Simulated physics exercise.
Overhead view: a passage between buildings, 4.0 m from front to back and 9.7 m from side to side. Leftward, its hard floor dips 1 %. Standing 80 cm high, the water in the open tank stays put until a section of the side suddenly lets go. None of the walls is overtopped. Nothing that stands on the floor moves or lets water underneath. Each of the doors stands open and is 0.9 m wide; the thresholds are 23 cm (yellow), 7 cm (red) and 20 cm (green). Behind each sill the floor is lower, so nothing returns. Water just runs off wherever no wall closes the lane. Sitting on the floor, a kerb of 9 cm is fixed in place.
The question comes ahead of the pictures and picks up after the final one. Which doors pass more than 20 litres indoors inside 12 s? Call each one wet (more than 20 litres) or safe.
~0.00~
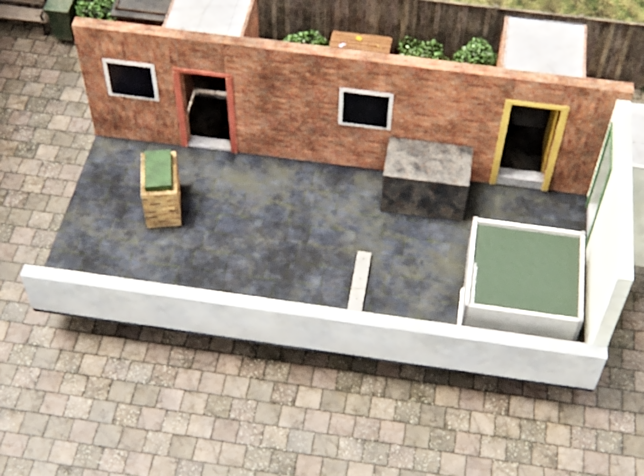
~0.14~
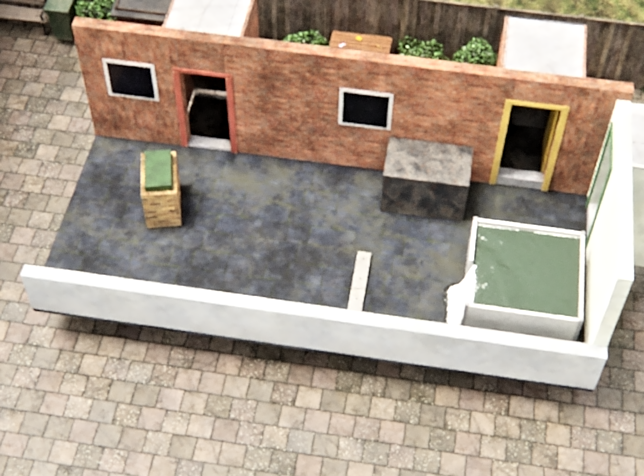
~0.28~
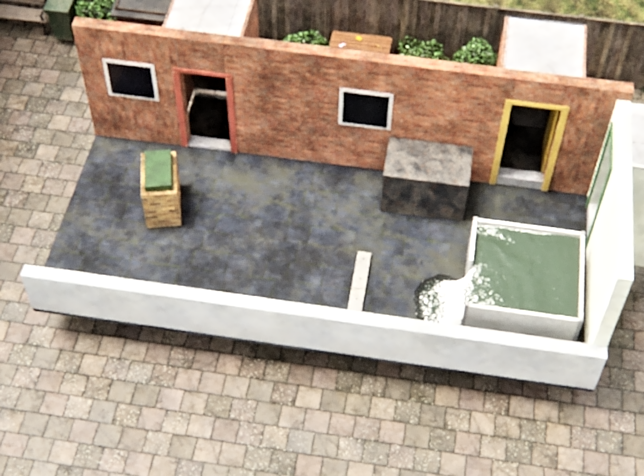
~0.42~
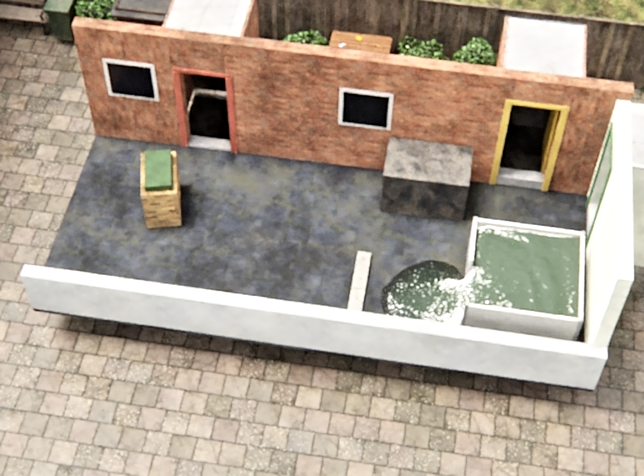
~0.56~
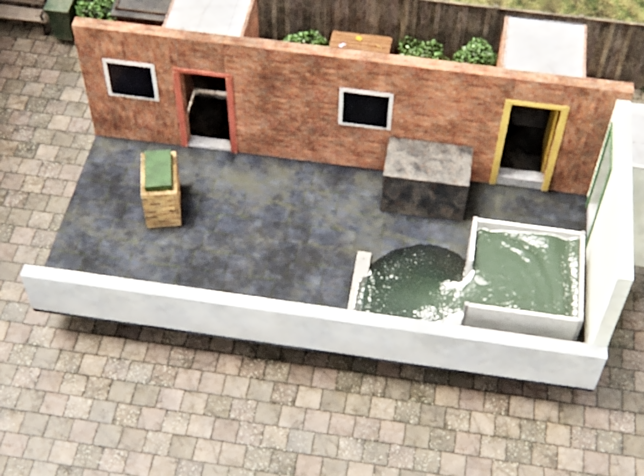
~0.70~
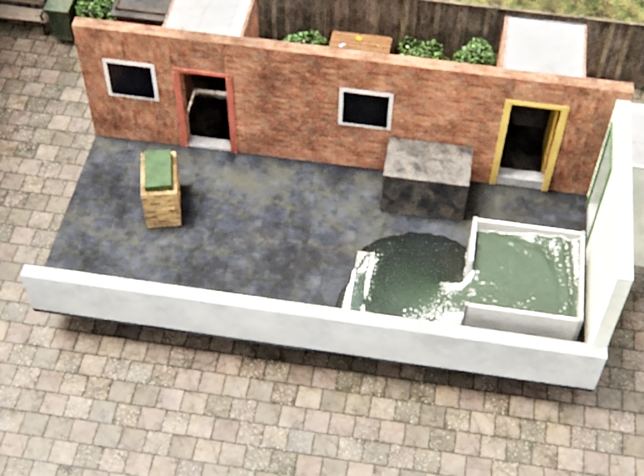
Yellow door: Safe, red door: Wet, green door: Safe.
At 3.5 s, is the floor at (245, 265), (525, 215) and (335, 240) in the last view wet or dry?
Going through the three points: Awash, then not yet touched, then awash.
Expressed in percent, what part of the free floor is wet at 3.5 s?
I'd guess around 75 %.
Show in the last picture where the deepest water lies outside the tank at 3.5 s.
Close to pixel (363, 318).
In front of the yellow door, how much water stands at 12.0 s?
Depth: Approx. 3.5 cm.
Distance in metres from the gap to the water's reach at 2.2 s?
Distance: Approx. 7.0 m.
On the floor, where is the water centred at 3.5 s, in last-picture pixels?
Close to (373, 272) in the last picture.
After 1.4 s water covers 30 % of the floor and is deepest (42 cm) near (455, 314); yellow door not reached, red door not reached, green door not reached.
After 2.2 s water covers 55 % of the floor and is deepest (36 cm) near (363, 318); yellow door not reached, red door not reached, green door not reached.
After 3.5 s water covers 75 % of the floor and is deepest (31 cm) near (363, 318); yellow door not reached, red door 11 cm at the sill, 1 L in, green door not reached.
After 7.0 s water covers 85 % of the floor and is deepest (17 cm) near (363, 318); yellow door not reached, red door 9 cm at the sill, 56 L in, green door not reached.
After 12.0 s water covers 85 % of the floor and is deepest (10 cm) near (362, 327); yellow door 3 cm at the sill, 0 L in, red door 3 cm at the sill, 60 L in, green door 4 cm at the sill, 0 L in.
